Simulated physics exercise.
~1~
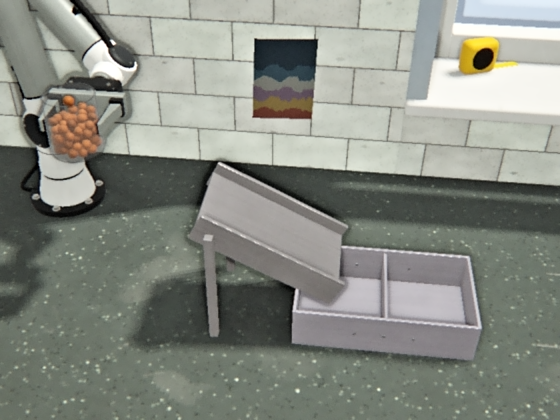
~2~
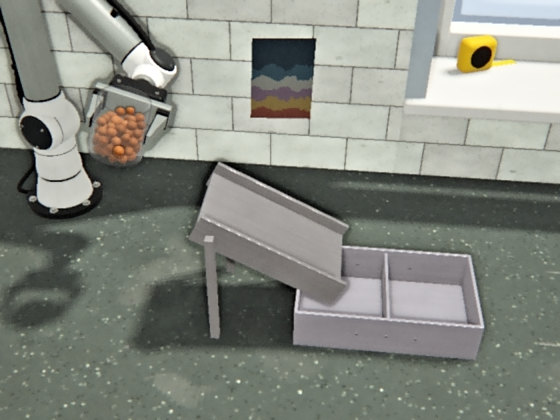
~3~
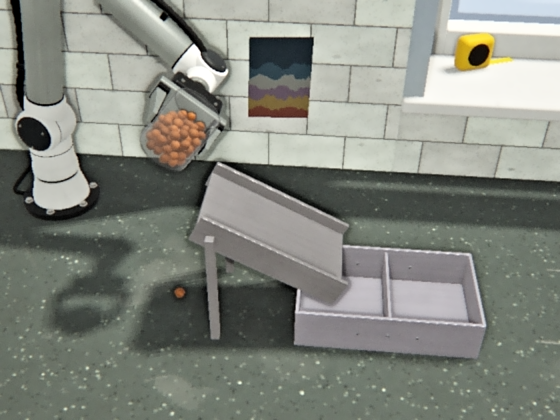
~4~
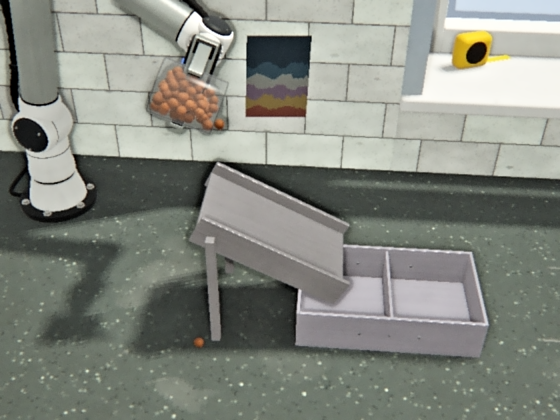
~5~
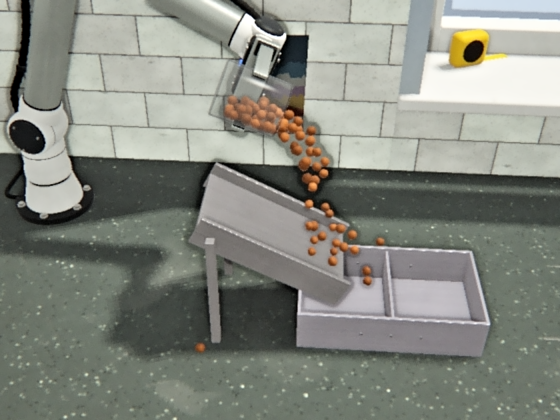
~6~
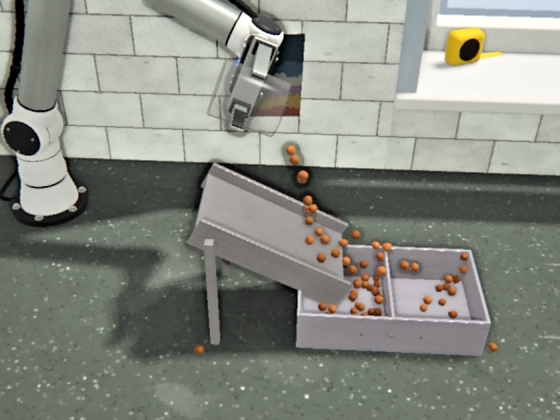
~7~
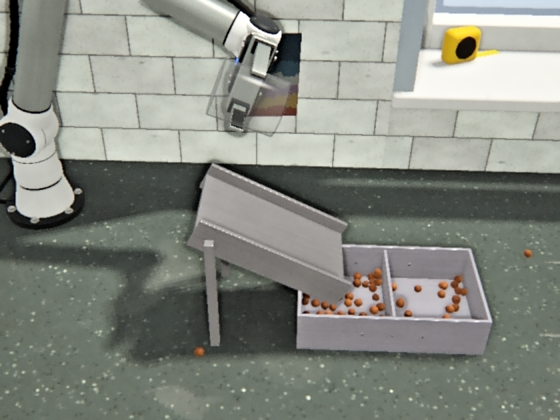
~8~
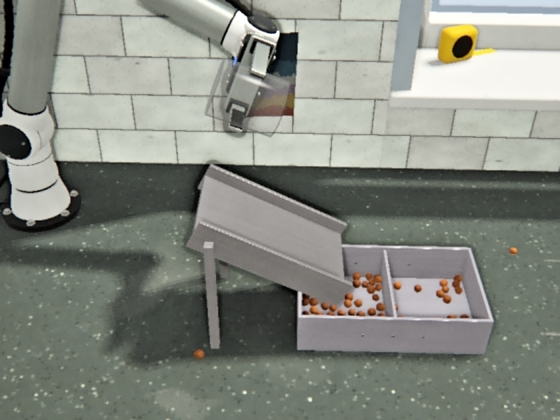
On a speckled green counter, a robot arm tips small brown balls from a clear container, most settling in a divided box's left part.
